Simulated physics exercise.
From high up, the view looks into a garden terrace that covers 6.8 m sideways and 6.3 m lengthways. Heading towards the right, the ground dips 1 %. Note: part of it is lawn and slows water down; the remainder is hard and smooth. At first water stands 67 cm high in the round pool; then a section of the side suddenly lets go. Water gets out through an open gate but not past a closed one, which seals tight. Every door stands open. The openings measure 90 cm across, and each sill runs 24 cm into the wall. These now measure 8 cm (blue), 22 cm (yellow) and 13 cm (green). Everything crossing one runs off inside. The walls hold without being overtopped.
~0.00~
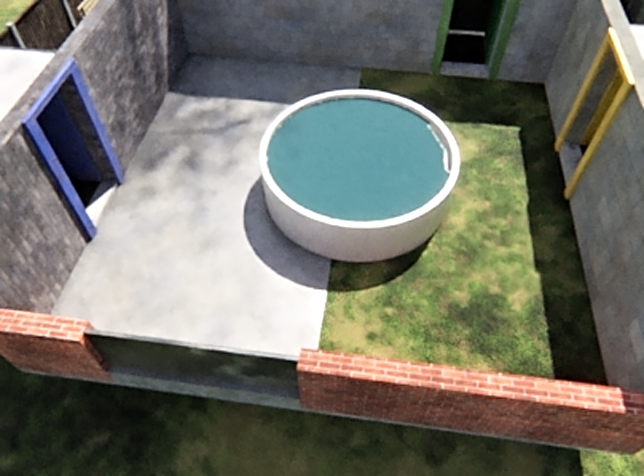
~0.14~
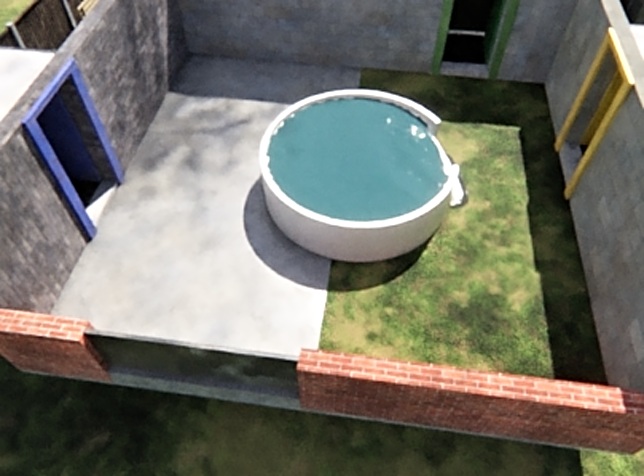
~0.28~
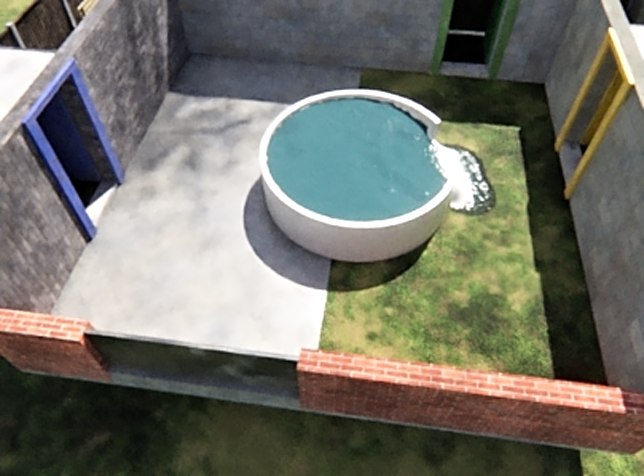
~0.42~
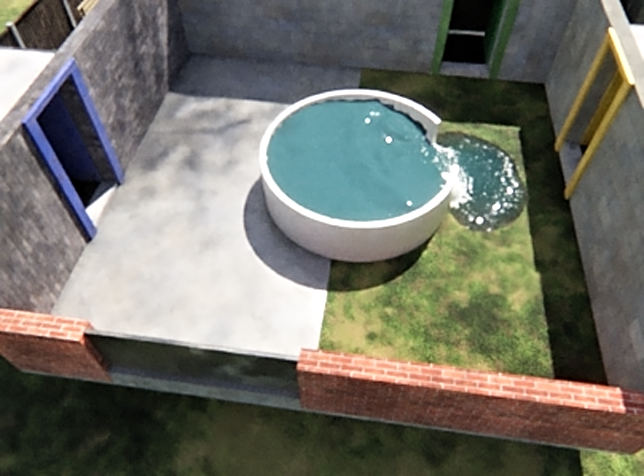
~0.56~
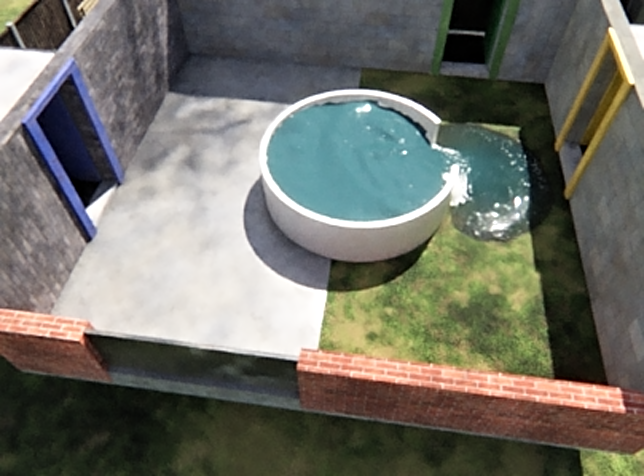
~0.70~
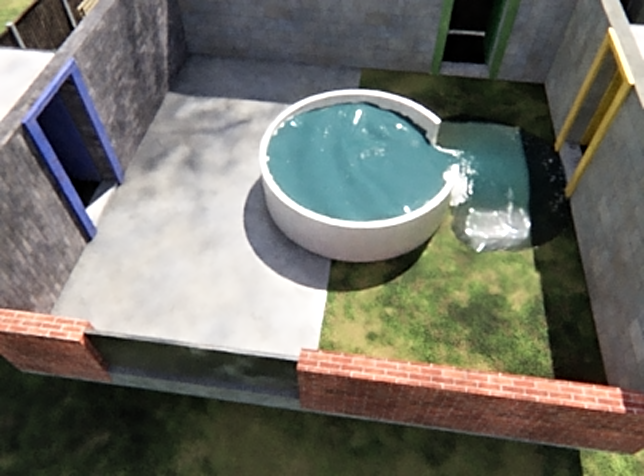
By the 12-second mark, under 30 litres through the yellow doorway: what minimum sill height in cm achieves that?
A height of about 28 cm achieves it.
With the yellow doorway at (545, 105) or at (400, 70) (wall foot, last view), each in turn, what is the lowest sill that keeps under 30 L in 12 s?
Roughly 23 and 7.0 cm.
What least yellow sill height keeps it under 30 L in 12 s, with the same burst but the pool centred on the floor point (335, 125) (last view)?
18 cm, give or take.
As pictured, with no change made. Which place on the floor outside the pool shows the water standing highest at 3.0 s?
About (540, 94).
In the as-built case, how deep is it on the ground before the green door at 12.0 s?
10.5 cm.
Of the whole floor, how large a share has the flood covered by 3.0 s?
Around 30 per cent of the floor.
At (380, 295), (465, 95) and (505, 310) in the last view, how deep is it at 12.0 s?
Roughly 8, then 10, then 10 cm.
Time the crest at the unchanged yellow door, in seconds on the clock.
Around 1.8 s, give or take.
After 1.4 s water covers 20 % of the floor, deepest (36 cm) near (452, 184); 33 cm at the yellow door, 10 litres in over its 22 cm sill.
After 3.0 s water covers 30 % of the floor, deepest (33 cm) near (540, 94); 27 cm at the yellow door, 83 litres in over its 22 cm sill.
After 12.0 s water covers 100 % of the floor; 13 cm at the yellow door, 98 litres in over its 22 cm sill.
At the yellow door as built, the water arrived by 0.7 s and peaked near 34 cm at 1.8 s.
With a sill of 25.5 cm, 51 litres would have come in within the 12 s; with 34 cm, 3 litres. So under 30 litres takes about 28 cm.
